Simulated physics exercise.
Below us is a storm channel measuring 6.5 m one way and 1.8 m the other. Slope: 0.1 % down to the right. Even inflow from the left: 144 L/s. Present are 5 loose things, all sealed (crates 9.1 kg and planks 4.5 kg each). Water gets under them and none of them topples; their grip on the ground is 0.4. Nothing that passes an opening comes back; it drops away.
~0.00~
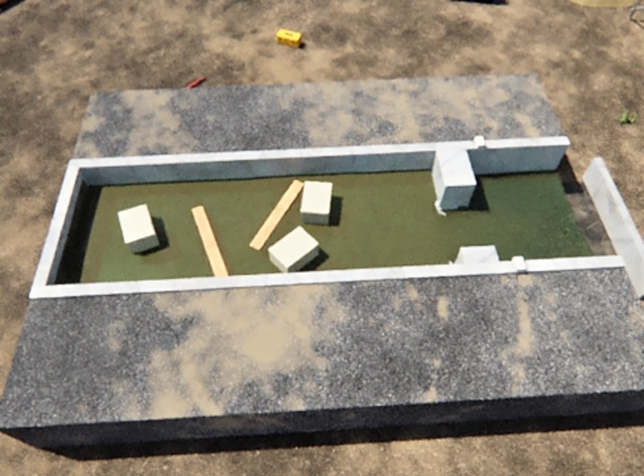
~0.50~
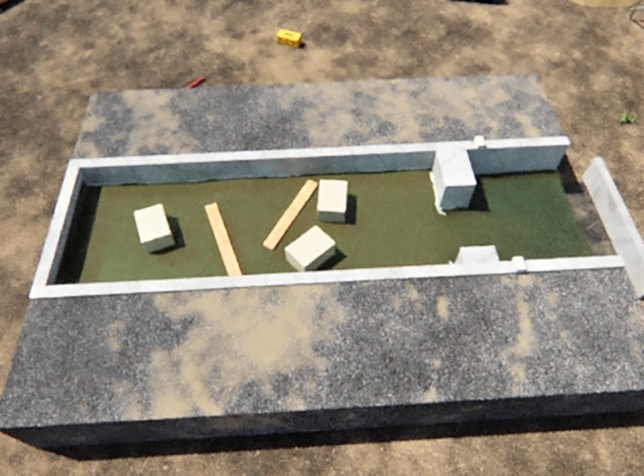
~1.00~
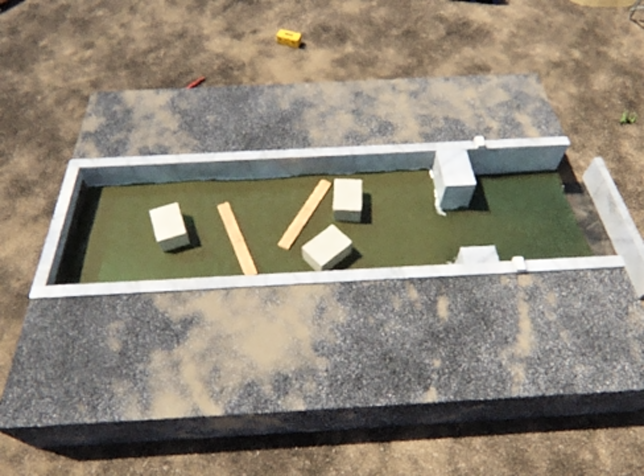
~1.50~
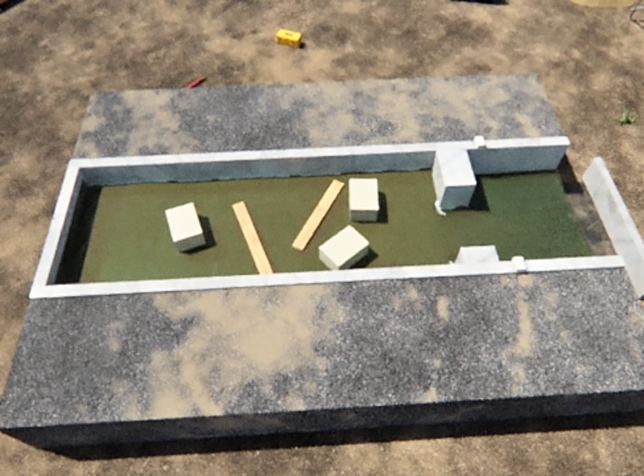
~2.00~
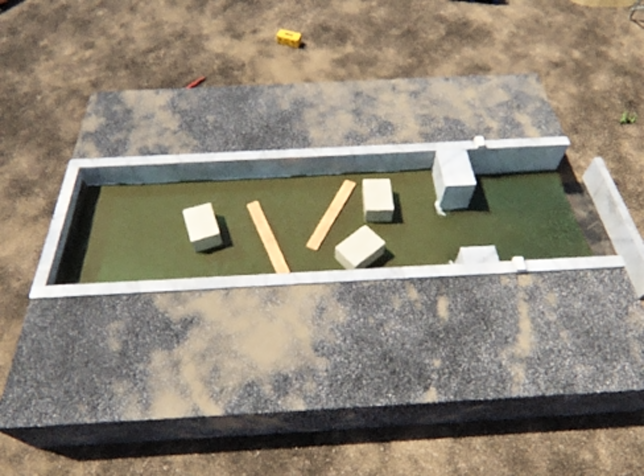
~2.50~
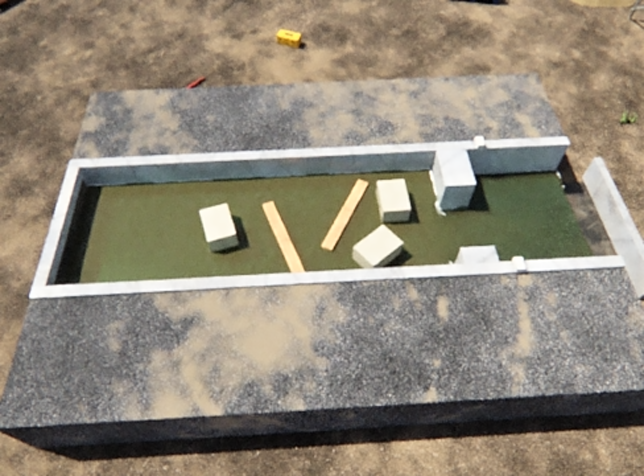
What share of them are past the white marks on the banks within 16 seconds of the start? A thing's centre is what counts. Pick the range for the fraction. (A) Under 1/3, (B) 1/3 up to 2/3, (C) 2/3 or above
The answer is B.
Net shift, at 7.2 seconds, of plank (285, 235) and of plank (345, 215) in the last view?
So the first one has shifted 300 cm and the other is gone out.
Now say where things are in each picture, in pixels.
In the first picture, a crate at (294, 247), afloat; a crate at (136, 223), afloat; 19 cm deep round most things; 0 of 5 have shifted.
In the second picture, a crate at (310, 246) floats, 20 cm from its start; a crate at (152, 223), afloat, 20 cm from its start; 20 cm deep round most things; 5 of 5 have shifted.
In the third picture, a crate at (327, 245) floats, 41 cm from its start; a crate at (168, 221) floats, 40 cm from its start; 21 cm deep round most things; 5 of 5 have shifted.
In the fourth picture, a crate at (344, 245) floats, 61 cm from its start; a crate at (184, 222), afloat, 60 cm from its start; about 1940 L in view; 5 of 5 have shifted.
In the fifth picture, a crate at (360, 245) floats, 81 cm from its start; a crate at (201, 222) floats, 81 cm from its start; about 1940 L in view; 5 of 5 have shifted.
In the sixth picture, a crate at (378, 245) floats, 103 cm from its start; a crate at (217, 222), afloat, 102 cm from its start; about 1940 L in view; 5 of 5 have shifted.
After 3.5 s 0 of 5 are over the mark; 5 afloat.
After 7.2 s 3 of 5 are over the mark; 2 afloat.
After 12.0 s 3 of 5 are over the mark; 2 afloat.
After 16.0 s 3 of 5 are over the mark; 2 afloat.
